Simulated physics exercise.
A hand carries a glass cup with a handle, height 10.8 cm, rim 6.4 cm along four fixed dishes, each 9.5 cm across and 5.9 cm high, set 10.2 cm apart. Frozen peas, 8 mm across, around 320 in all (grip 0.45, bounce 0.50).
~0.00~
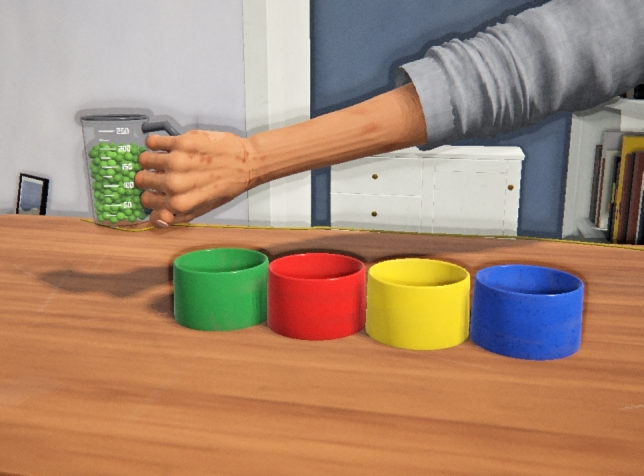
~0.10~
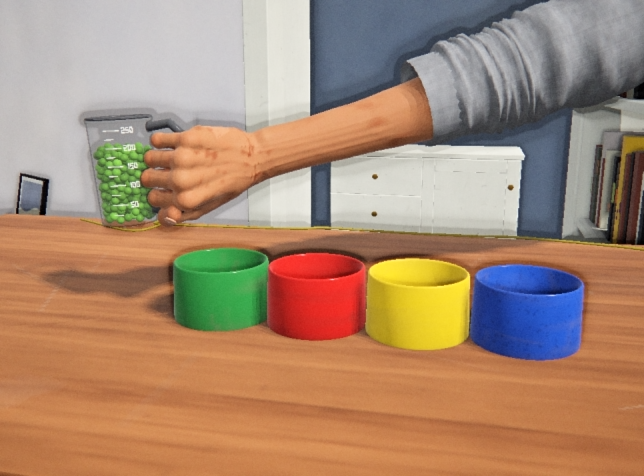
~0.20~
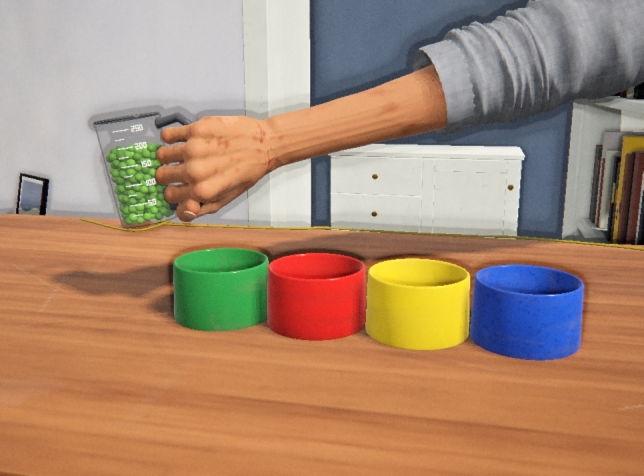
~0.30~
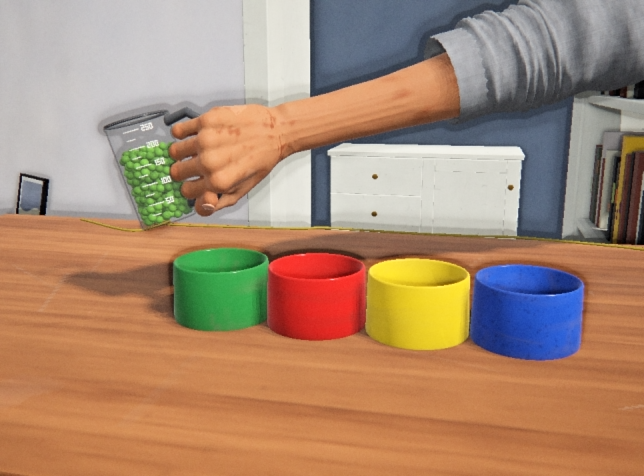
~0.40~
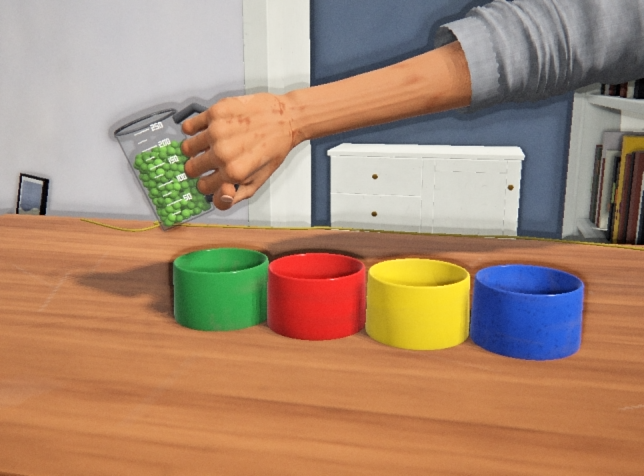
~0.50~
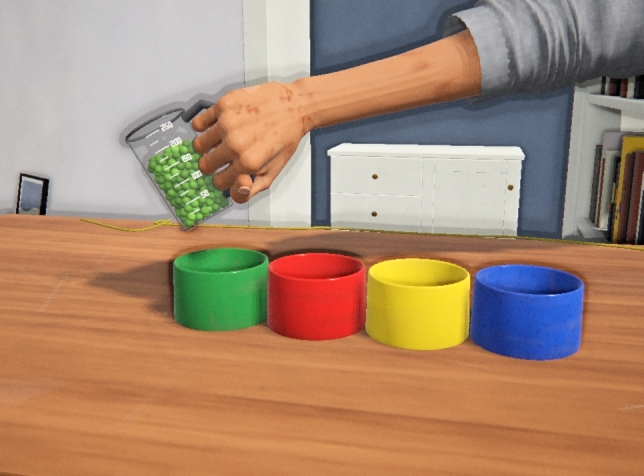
The video shows a hand holding a clear cup of green peas above a wooden table with green, red, yellow and blue dishes in a row, moving it a short way right while steadily tilting it.
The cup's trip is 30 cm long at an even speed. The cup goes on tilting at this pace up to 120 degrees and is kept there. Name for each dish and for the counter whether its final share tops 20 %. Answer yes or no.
Red yes, blue no, green no, yellow no, counter no.
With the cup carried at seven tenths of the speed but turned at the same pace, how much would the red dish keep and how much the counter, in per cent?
In that case red 10, counter 10.
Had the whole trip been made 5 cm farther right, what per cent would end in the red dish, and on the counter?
Red 30, counter 10.
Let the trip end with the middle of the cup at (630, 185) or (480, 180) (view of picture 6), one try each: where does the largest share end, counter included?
The winner: Red, then red.
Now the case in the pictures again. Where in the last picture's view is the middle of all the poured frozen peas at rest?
At about (318, 301).
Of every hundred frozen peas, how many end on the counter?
Roughly 0 per cent.
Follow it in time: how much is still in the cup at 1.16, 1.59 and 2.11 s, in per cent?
About 100, 90, 10.
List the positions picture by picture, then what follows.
Cup at (119, 170), tilt 0 degrees, lip at (87, 117), moved 0.0 cm; middle of the pieces at (121, 185); green dish at (221, 261); red dish at (316, 267); yellow dish at (418, 273); blue dish at (528, 280), in the first picture.
Cup at (125, 170), tilt 3 degrees, lip at (91, 119), moved 0.7 cm; middle of the pieces at (127, 185), in the second picture.
Cup at (139, 170), tilt 10 degrees, lip at (100, 123), moved 2.3 cm; middle of the pieces at (143, 186), in the third picture.
Cup at (153, 171), tilt 16 degrees, lip at (110, 128), moved 3.9 cm; middle of the pieces at (159, 186), in the fourth picture.
Cup at (168, 171), tilt 23 degrees, lip at (120, 134), moved 5.5 cm; middle of the pieces at (175, 186), in the fifth picture.
Cup at (182, 172), tilt 30 degrees, lip at (131, 141), moved 7.2 cm; middle of the pieces at (191, 186); green dish at (221, 261); red dish at (316, 267); yellow dish at (418, 273); blue dish at (528, 280). The cup turns about 70 degrees a second and travels 16 cm a second, in the sixth picture.
After 1.16 s, tilt 76 degrees; cup holds 100 %.
After 1.59 s, tilt 105 degrees; cup holds 90 %, red 10 %.
After 2.11 s, tilt 120 degrees; cup holds 10 %, red 90 %.
In the end, at 2.8 s, red 100 %, blue 0 %, green 0 %, yellow 0 %, counter 0 %.
